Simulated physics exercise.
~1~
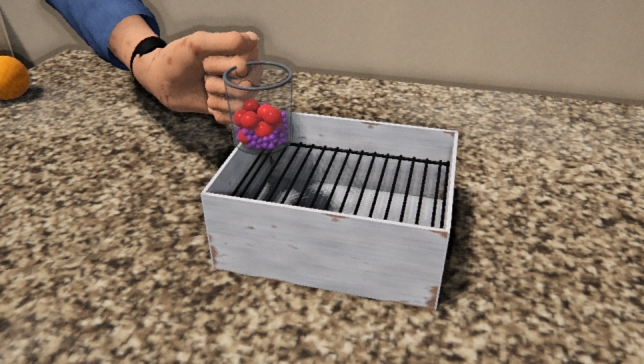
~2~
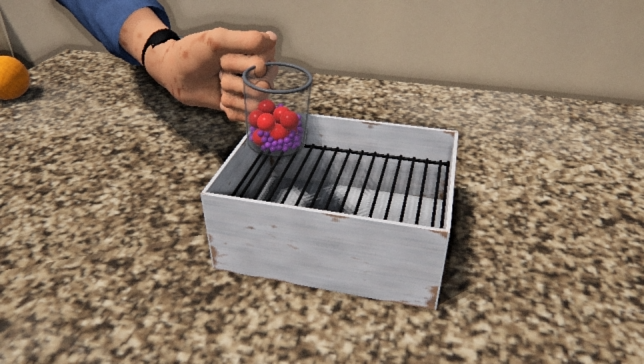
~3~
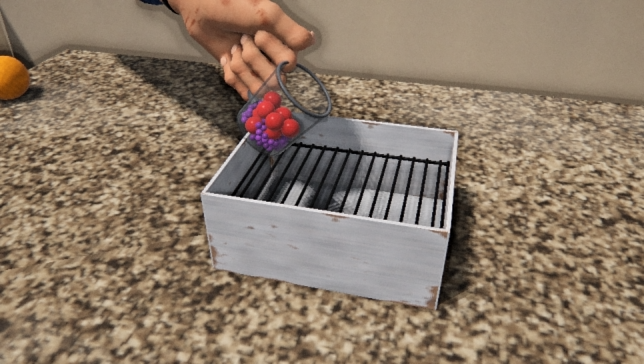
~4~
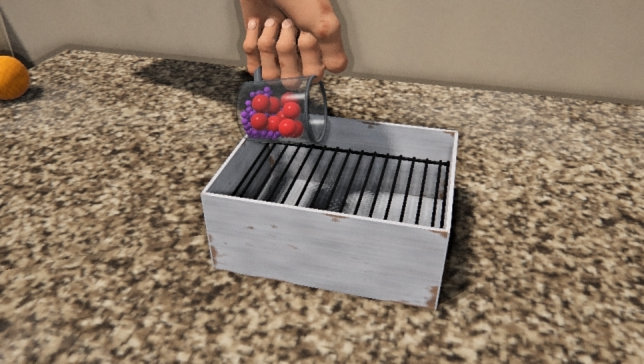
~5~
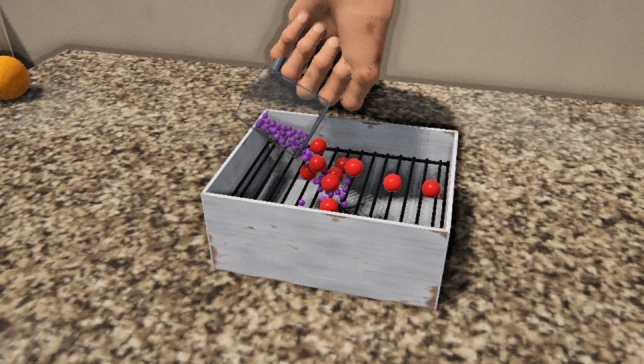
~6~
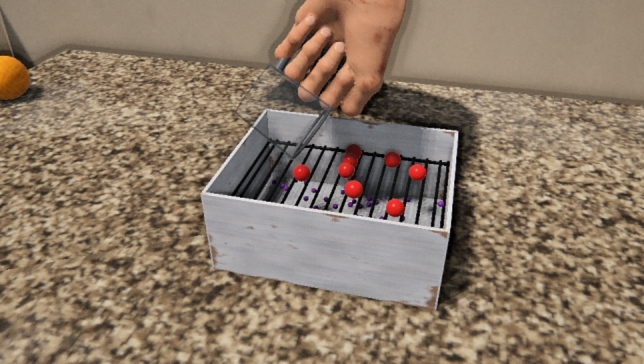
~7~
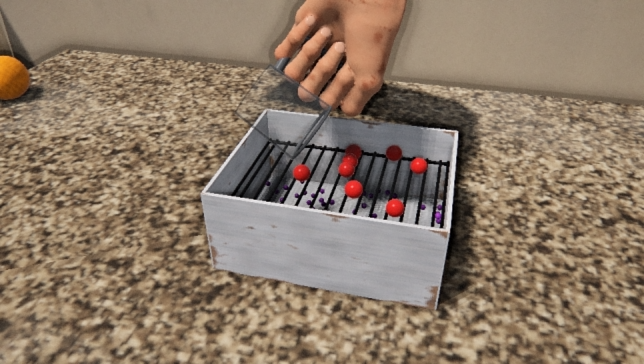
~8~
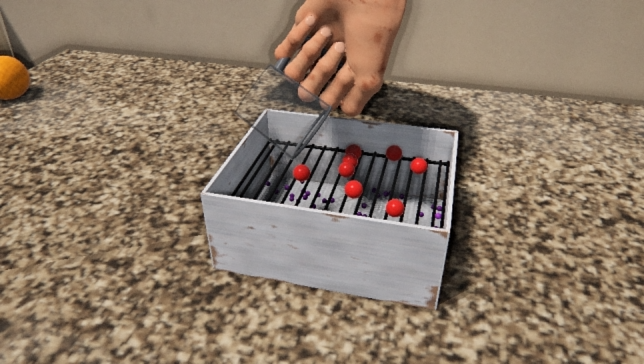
A hand holds a clear cup of large red balls and tiny purple beads over a pale, worn wooden box with a black wire rack inside. The box sits on a speckled stone counter, seen from a fixed view slightly above, with an orange at the far left edge. The hand moves the cup right, tilts it onto its side, then tips it further, and the mix spills across the wires. The balls spread out while the beads drop through the gaps. Finally, the red balls rest on the rack and nearly all the purple beads lie beneath it, the hand still holding the overturned cup.
